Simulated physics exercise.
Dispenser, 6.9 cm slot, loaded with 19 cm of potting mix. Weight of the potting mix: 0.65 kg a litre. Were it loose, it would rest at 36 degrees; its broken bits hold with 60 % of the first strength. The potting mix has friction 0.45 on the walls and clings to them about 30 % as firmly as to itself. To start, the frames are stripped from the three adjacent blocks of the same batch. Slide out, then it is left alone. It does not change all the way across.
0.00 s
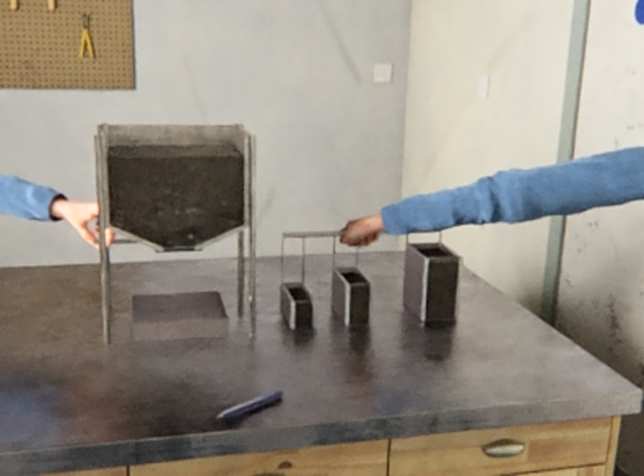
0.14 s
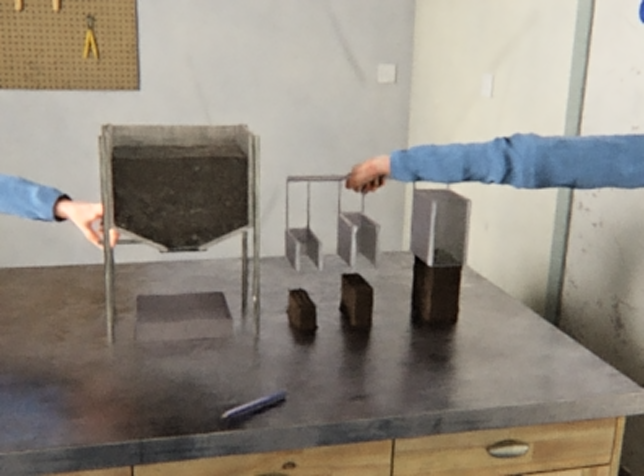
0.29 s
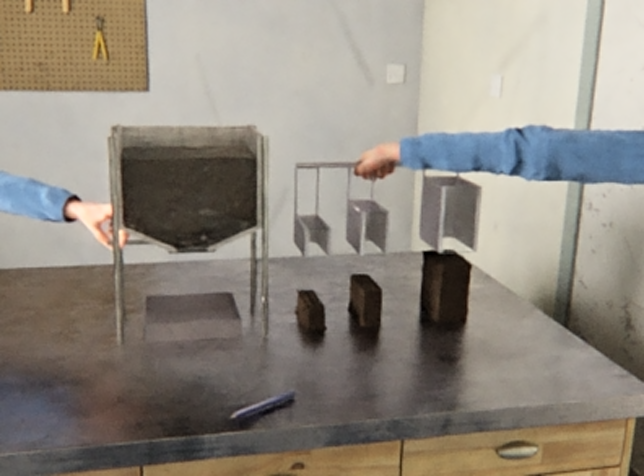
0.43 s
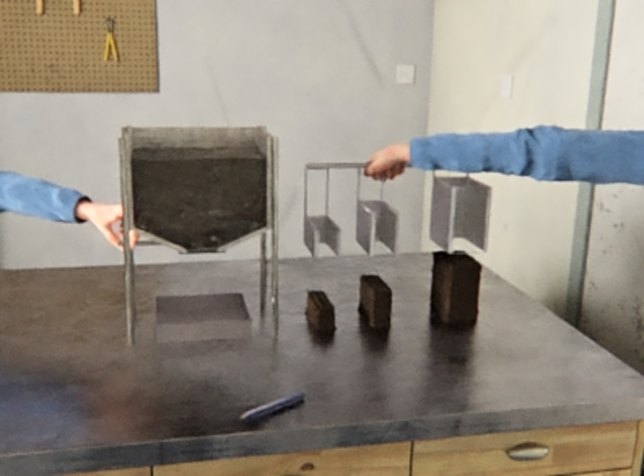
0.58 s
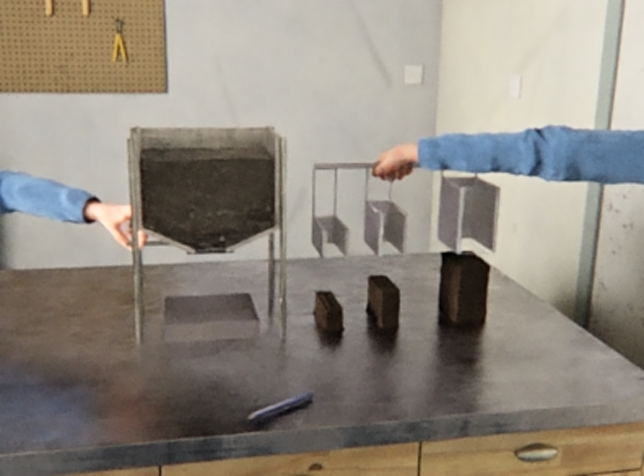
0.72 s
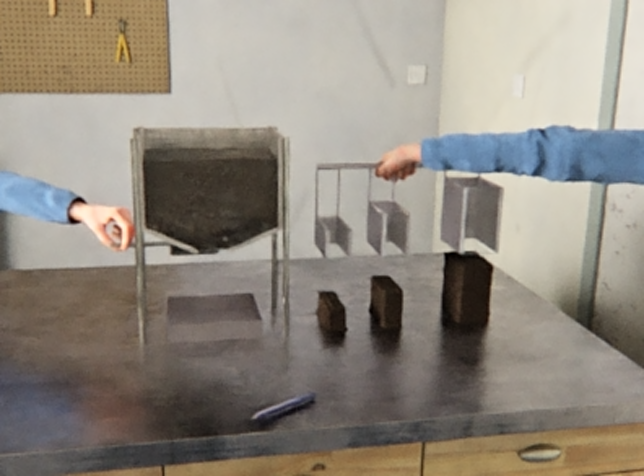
In a workroom with a pegboard on the pale wall, a dark-topped bench is seen from the front and slightly above. A legged container of dark, crumbly material stands left of three dark blocks in grey casings, with a bluish pen in front. As the camera drifts left, a blue-sleeved arm lifts the casings clear and holds them up, then the hand at left draws a thin slide slightly leftward.
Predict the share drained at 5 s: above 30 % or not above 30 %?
Not above 30 %.
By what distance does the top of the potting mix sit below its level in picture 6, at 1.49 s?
The gap comes to about 0.0 centimetres.
By 1.07 s, 0 % has run out.
By 1.49 s, 0 % has run out.
By 1.90 s, 0 % has run out.
By 2.32 s, 0 % has run out.
By 5.62 s, at the end, 0 % has run out.
